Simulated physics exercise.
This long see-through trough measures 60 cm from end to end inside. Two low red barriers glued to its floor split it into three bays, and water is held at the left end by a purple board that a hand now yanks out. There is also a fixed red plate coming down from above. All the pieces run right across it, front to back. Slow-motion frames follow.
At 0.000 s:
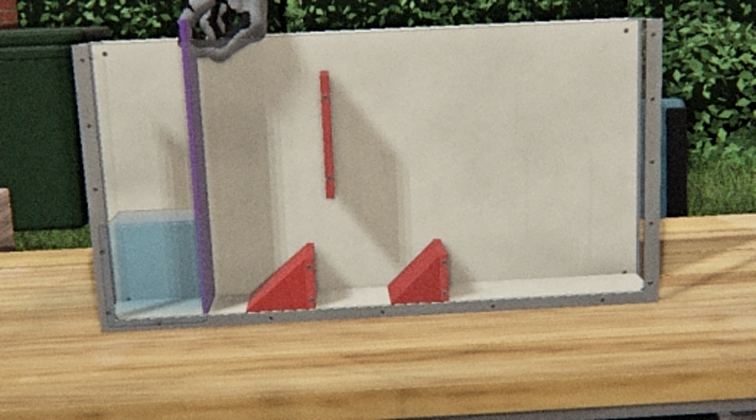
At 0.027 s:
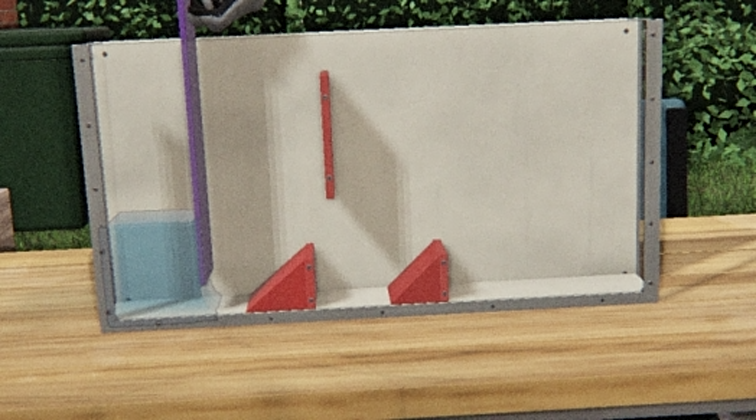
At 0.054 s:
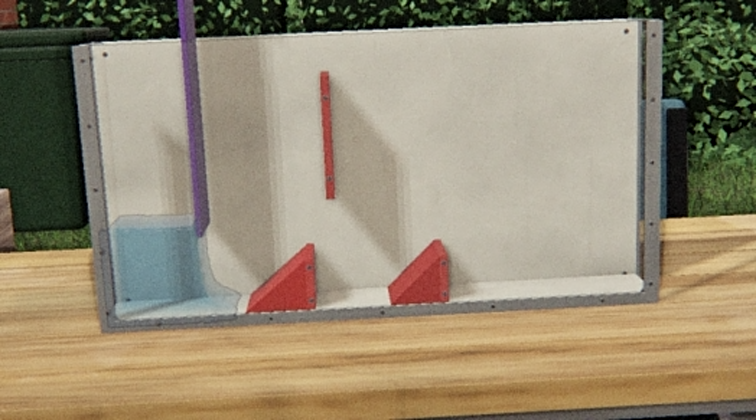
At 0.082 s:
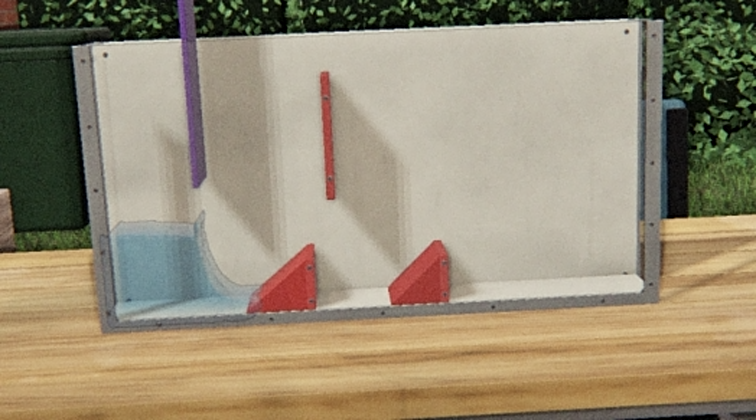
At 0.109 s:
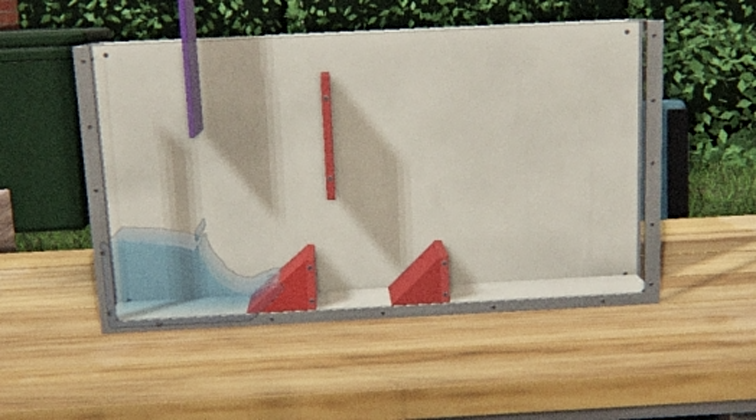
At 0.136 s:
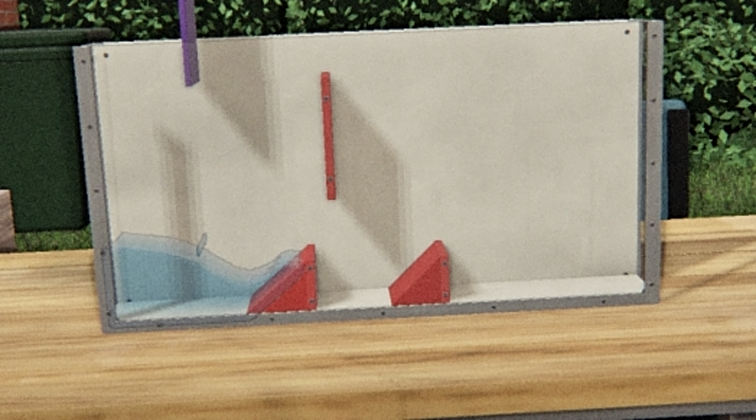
In the video, a hand pulls a purple board up out of a clear tank, and the water held at the left end slumps, spreads right along the floor and climbs the sloped face of the first red ramp.
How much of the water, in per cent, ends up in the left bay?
The left bay gets about 68 per cent.
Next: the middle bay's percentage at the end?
Some 26 per cent.
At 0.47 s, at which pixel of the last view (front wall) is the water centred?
Near (270, 291).
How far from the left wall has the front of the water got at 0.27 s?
Roughly 32 cm out.
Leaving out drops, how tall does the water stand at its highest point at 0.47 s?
Roughly 6.5 cm up.
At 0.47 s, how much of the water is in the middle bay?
Near 22 in a hundred.
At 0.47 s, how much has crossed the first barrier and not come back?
Some 28 per cent.
After 0.27 s 17 per cent is beyond the first barrier and 0 beyond the second.
After 0.47 s 28 per cent is beyond the first barrier and 6 beyond the second.
After 0.84 s 29 per cent is beyond the first barrier and 6 beyond the second.
In the end the left bay holds 69, the middle 25 and the right 6 per cent.
